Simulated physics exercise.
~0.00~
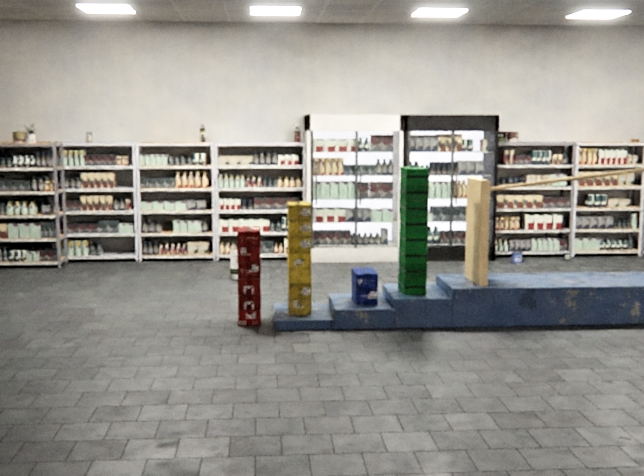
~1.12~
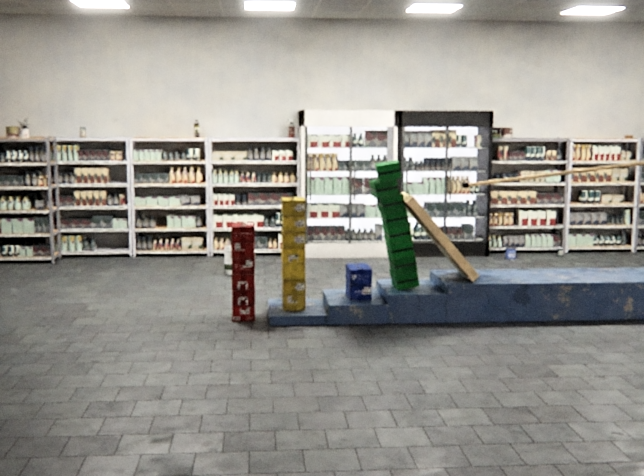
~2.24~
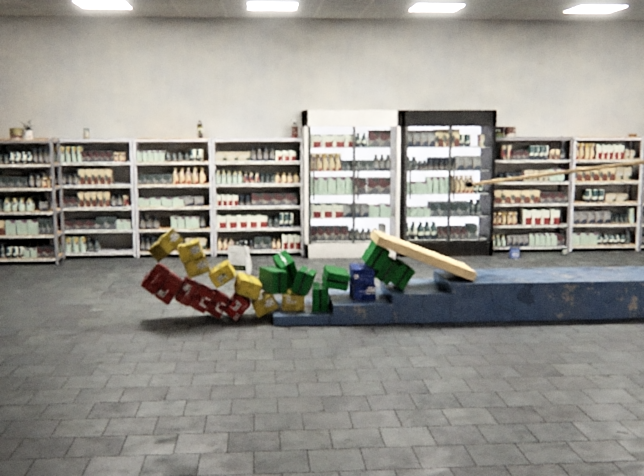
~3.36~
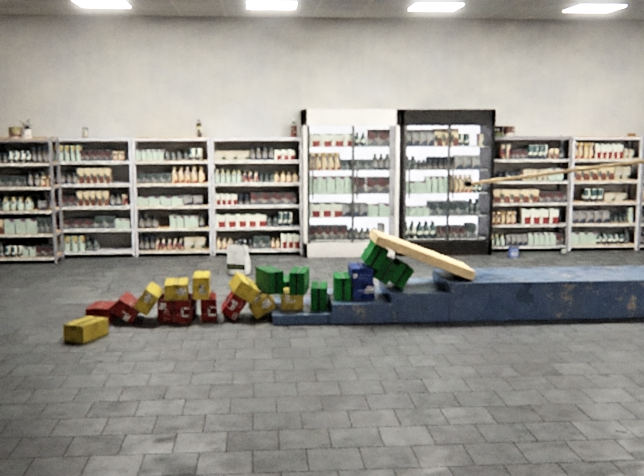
A pushed board topples the green, yellow and red stacks leftward, leaving the blue one standing.
